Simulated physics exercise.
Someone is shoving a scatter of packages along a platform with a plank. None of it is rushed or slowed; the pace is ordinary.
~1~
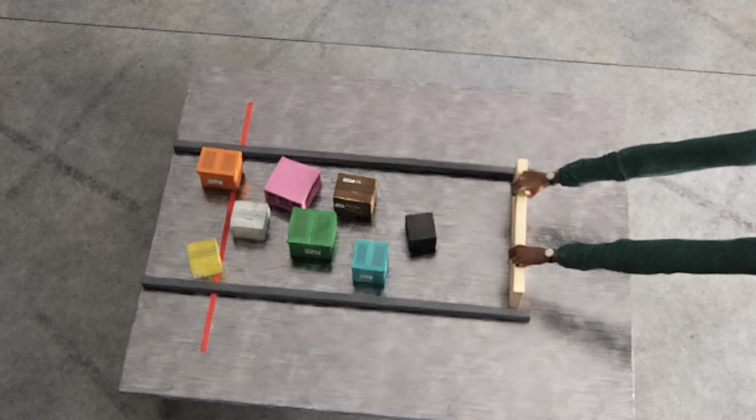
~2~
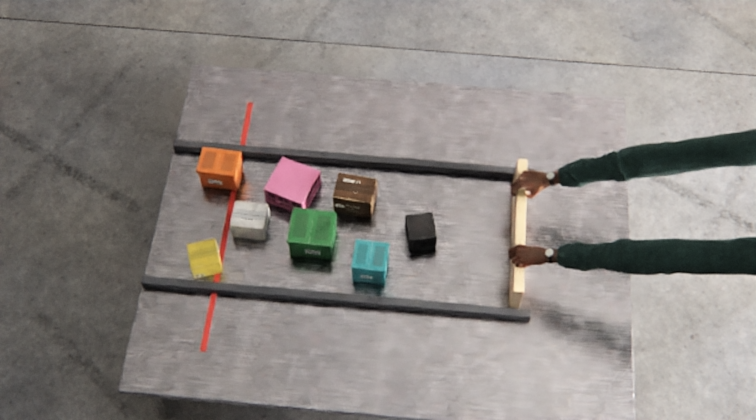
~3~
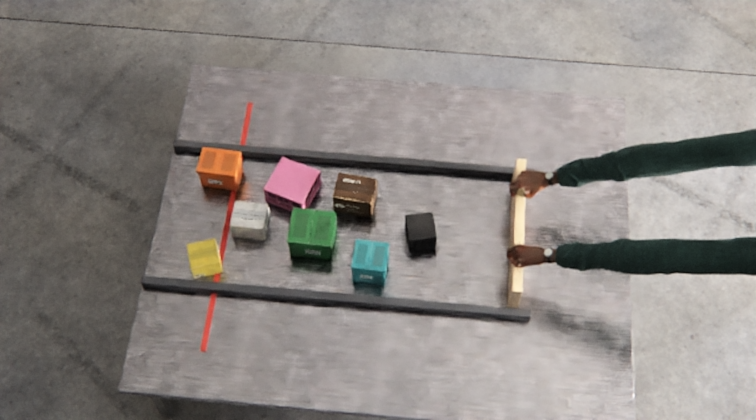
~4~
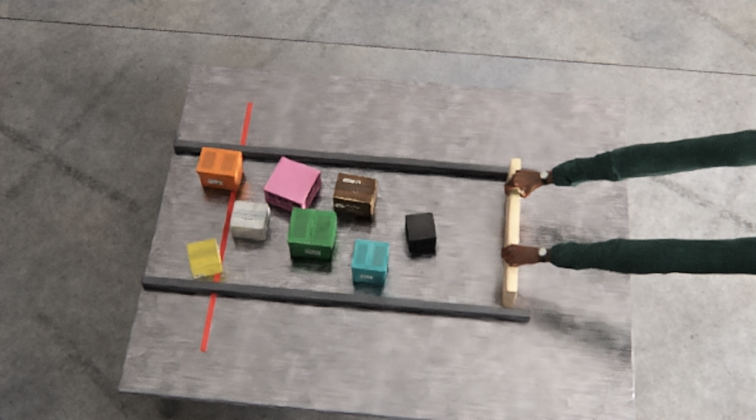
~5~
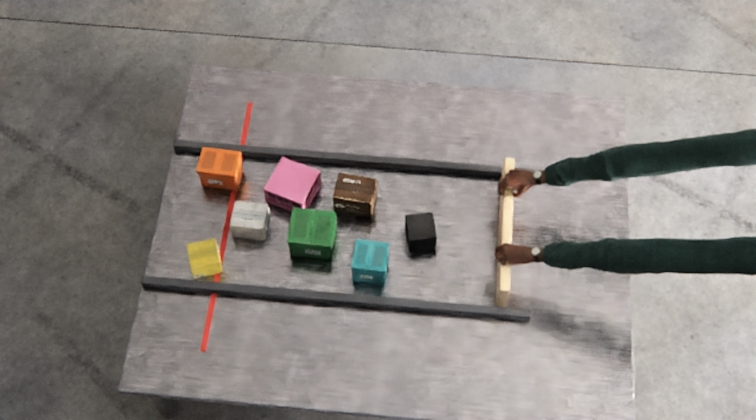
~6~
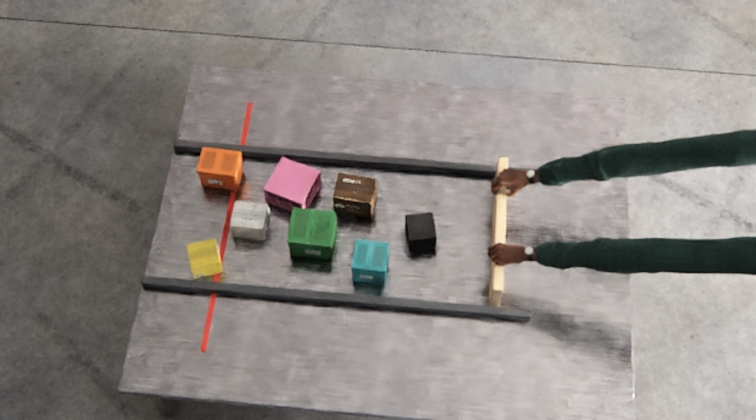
On a grey platform, two hands slide a plank slightly left toward scattered, unmoving colored packages.
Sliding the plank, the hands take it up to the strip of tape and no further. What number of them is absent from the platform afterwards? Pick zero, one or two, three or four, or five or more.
One or two of them.
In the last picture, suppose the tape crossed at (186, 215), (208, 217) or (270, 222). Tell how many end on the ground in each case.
Counts per try, in order: 5 / 4 / 0.
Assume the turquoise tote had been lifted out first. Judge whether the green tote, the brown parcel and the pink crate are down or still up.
As for the green tote, it keeps its place; the brown parcel keeps its place; the pink crate keeps its place.
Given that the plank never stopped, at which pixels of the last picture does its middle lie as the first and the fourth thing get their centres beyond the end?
The first one at (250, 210), the next at (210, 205).
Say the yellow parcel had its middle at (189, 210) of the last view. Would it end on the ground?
Result: The yellow parcel ends up off.
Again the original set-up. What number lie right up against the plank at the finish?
Count recorded: 3.
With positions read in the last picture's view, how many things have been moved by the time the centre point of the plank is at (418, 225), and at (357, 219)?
At the first spot 1, then 5.
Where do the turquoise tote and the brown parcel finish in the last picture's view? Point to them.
Near (203, 250) and (221, 168).
A little later, none off yet; orange tote at rest near (221, 170); yellow parcel at rest near (205, 258); white parcel at rest near (250, 221).
When it is over, the number that fall off is one or two; down, white parcel and orange tote.
